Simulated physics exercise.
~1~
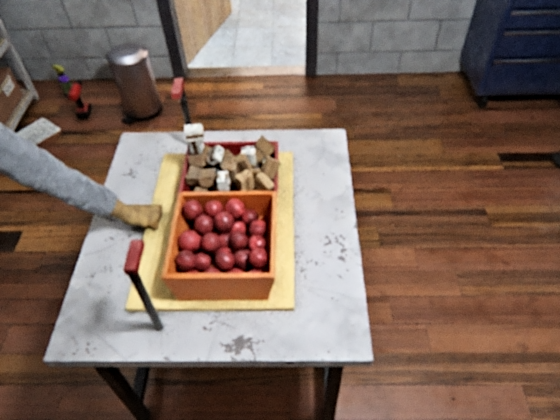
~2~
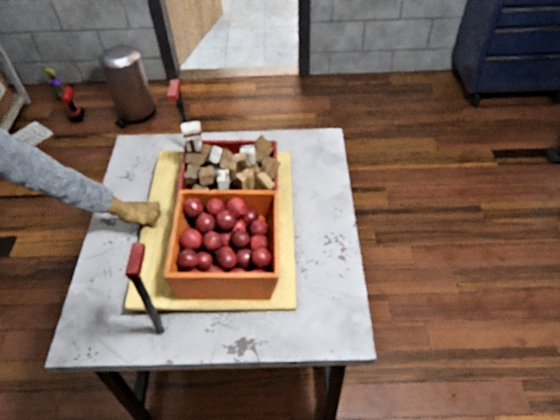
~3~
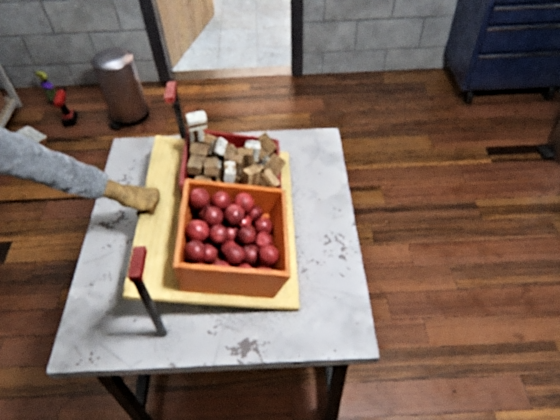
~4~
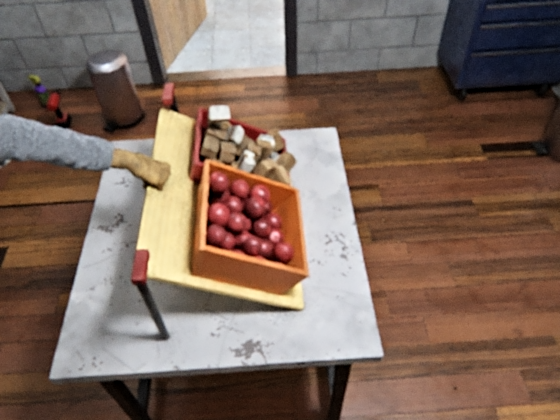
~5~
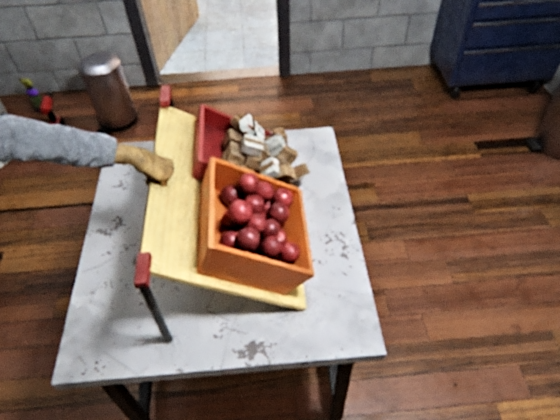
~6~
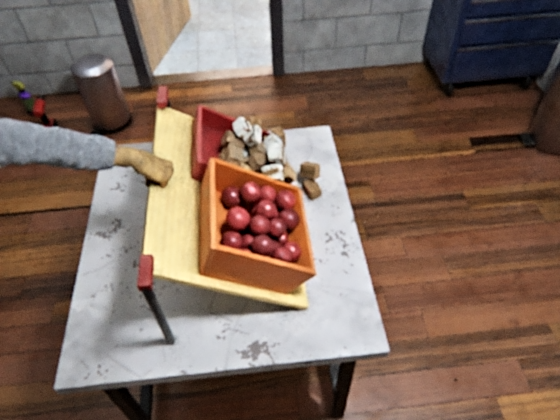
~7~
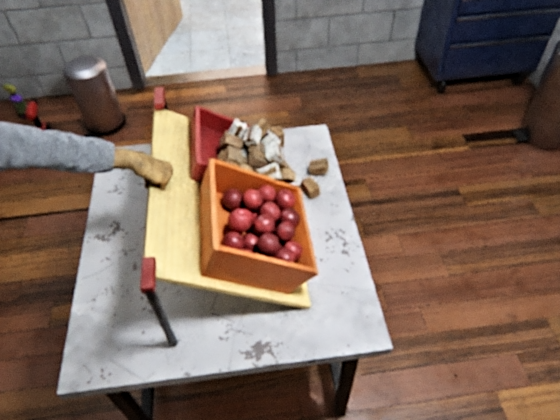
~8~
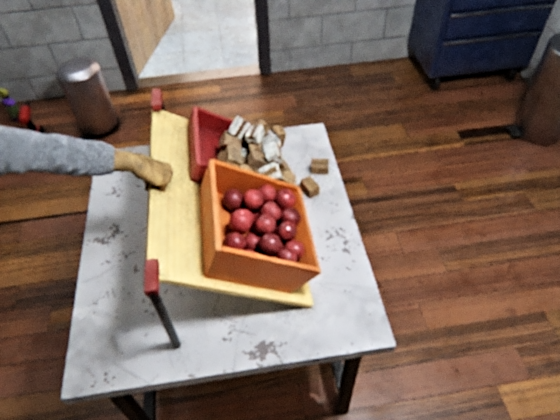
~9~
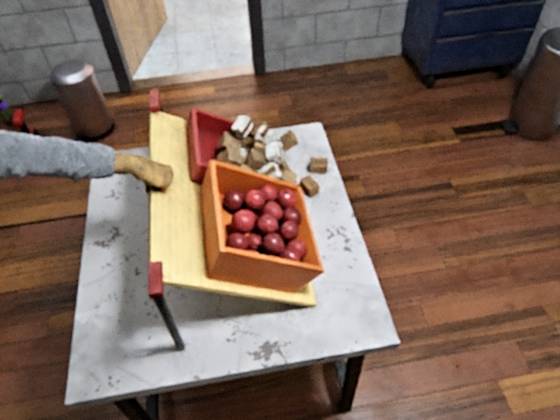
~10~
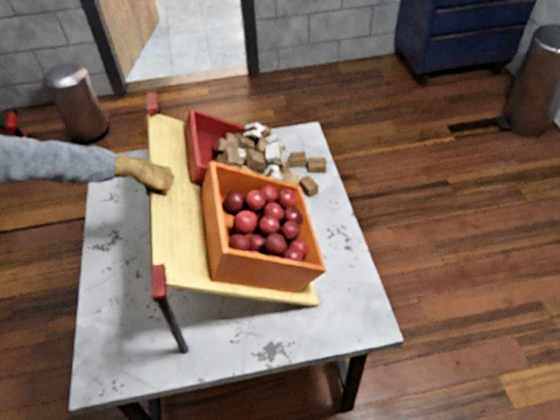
In a room with a wooden floor, a gloved hand tilts a yellow board on a table, tipping its red and orange containers rightward; several small brown and white blocks spill from the red one onto the tabletop, while the red apples stay in the orange one as the board remains tilted.
